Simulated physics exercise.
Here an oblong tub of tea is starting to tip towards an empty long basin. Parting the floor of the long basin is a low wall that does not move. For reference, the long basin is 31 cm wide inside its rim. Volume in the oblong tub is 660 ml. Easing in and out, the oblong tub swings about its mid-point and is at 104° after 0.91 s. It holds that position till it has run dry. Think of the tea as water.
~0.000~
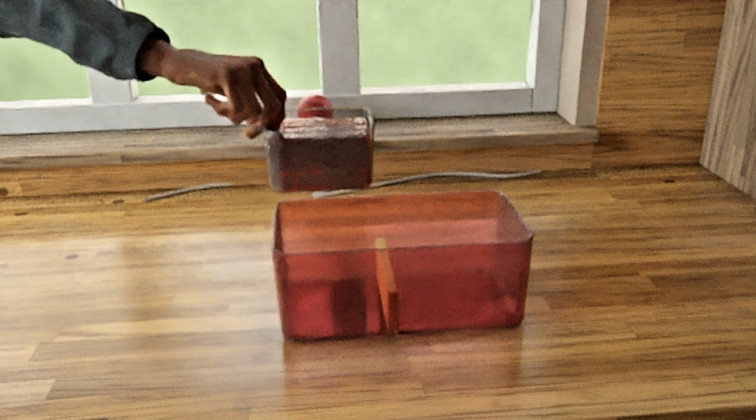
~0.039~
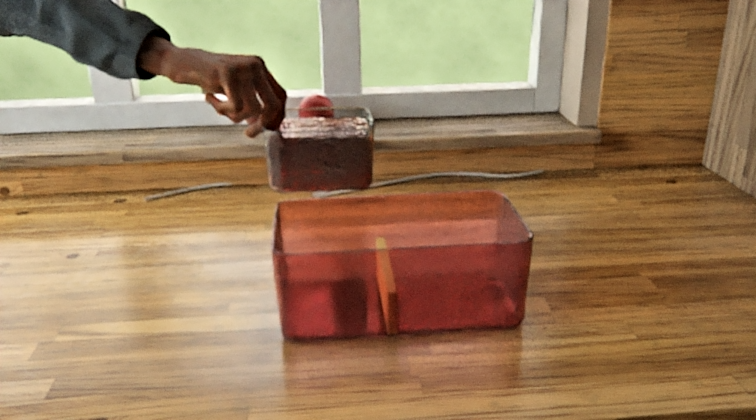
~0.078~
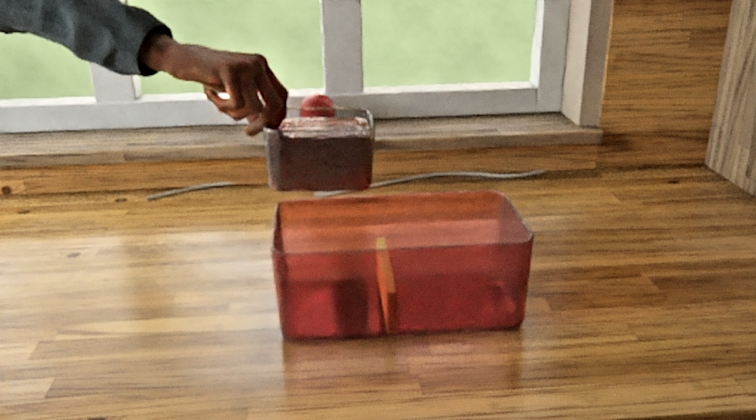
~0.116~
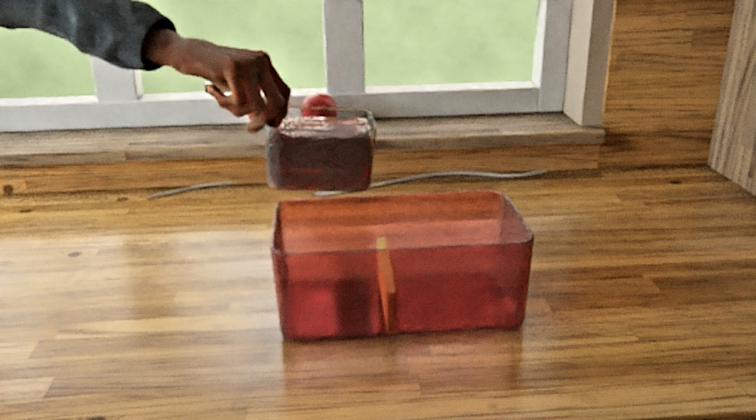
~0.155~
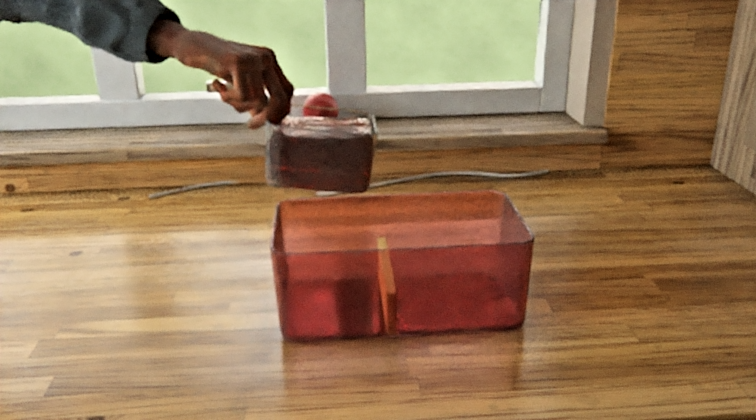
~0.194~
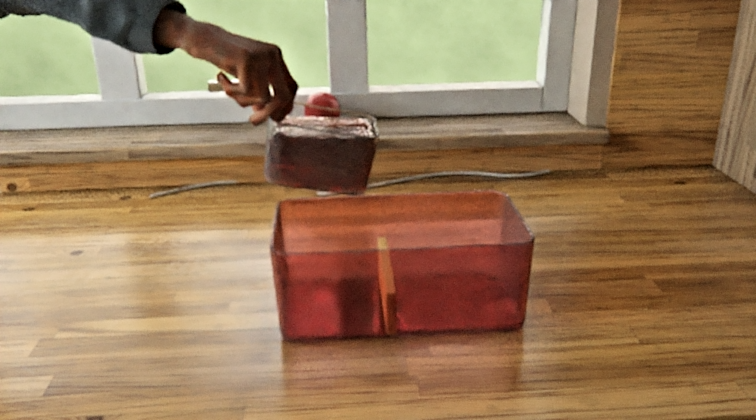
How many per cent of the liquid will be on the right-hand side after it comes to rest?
Some 85 per cent will be on the right-hand side.
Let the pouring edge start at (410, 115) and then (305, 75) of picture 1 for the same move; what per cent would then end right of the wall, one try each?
100 and 30 %.
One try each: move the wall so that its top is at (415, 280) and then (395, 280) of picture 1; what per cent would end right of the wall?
Roughly 65 per cent, then 75 per cent.
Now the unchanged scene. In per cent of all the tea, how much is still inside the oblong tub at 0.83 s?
I'd say some 10 per cent remains.
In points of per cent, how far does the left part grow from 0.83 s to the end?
I'd put it at some 10 percent.
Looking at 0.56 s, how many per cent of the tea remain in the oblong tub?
54 %.
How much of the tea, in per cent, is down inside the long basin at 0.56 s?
Estimate - around 18 in a hundred parts.
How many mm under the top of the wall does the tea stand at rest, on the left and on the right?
On the left it's about 54 mm; on the right, about 36 mm.
After 0.56 s the tilt is 70° and 53 per cent is still to pour, 0 is left of the wall and 18 right of it.
After 0.83 s the tilt is 102° and 9 per cent is still to pour, 5 is left of the wall and 81 right of it.
After 1.11 s the tilt is 104° and 1 per cent is still to pour, 14 is left of the wall and 85 right of it.
After 1.41 s the tilt is 104° and 0 per cent is still to pour, 15 is left of the wall and 85 right of it.
In the end 15 per cent lies left of the wall, 85 right of it and 0 outside.
